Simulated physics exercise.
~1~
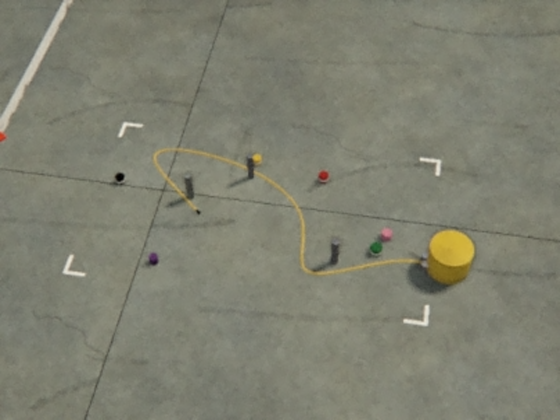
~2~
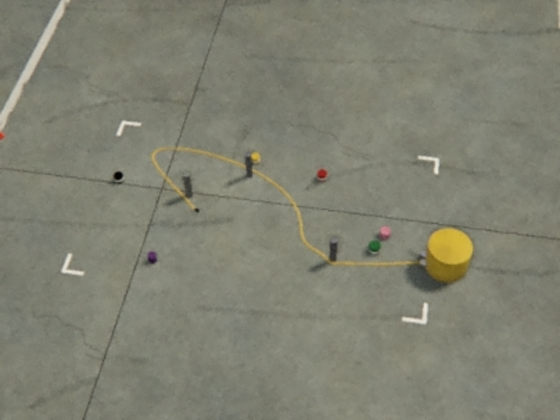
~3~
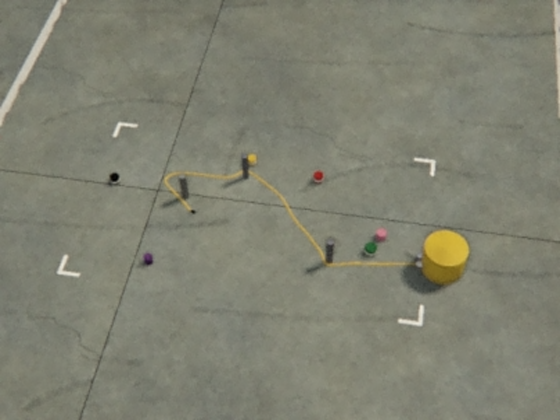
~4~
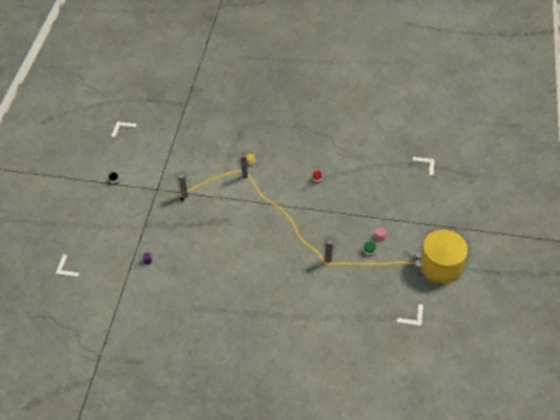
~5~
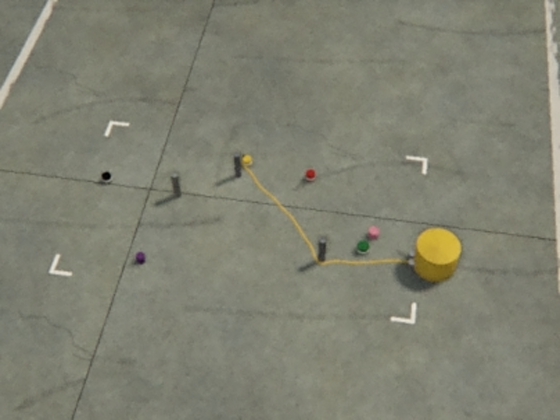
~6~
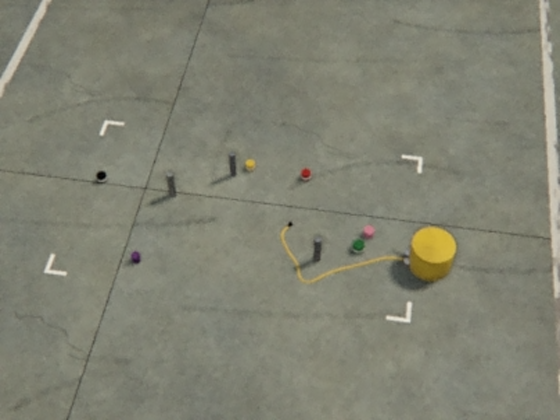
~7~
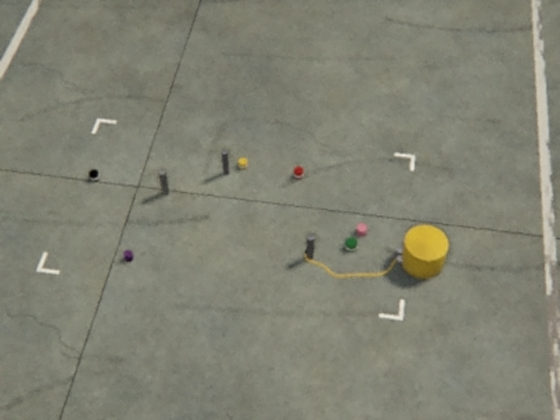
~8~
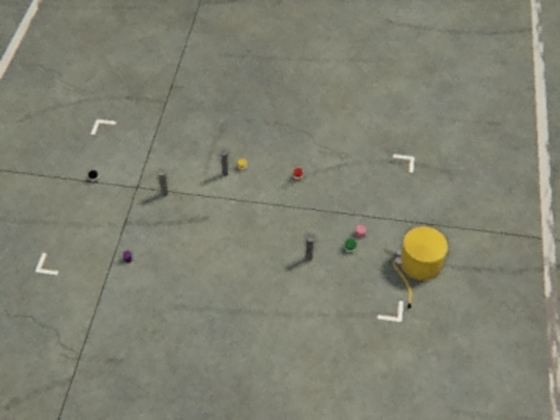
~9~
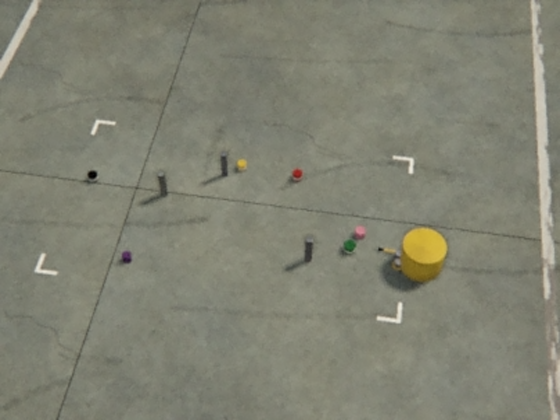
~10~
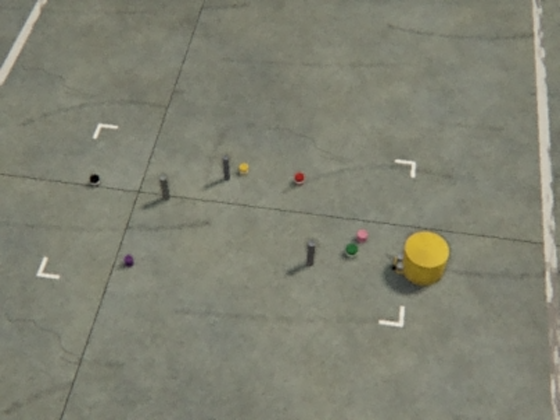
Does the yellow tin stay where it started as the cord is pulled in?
No, the yellow tin gets shifted a little as the cord comes away from the post beside it, and it ends up slightly off its starting place.
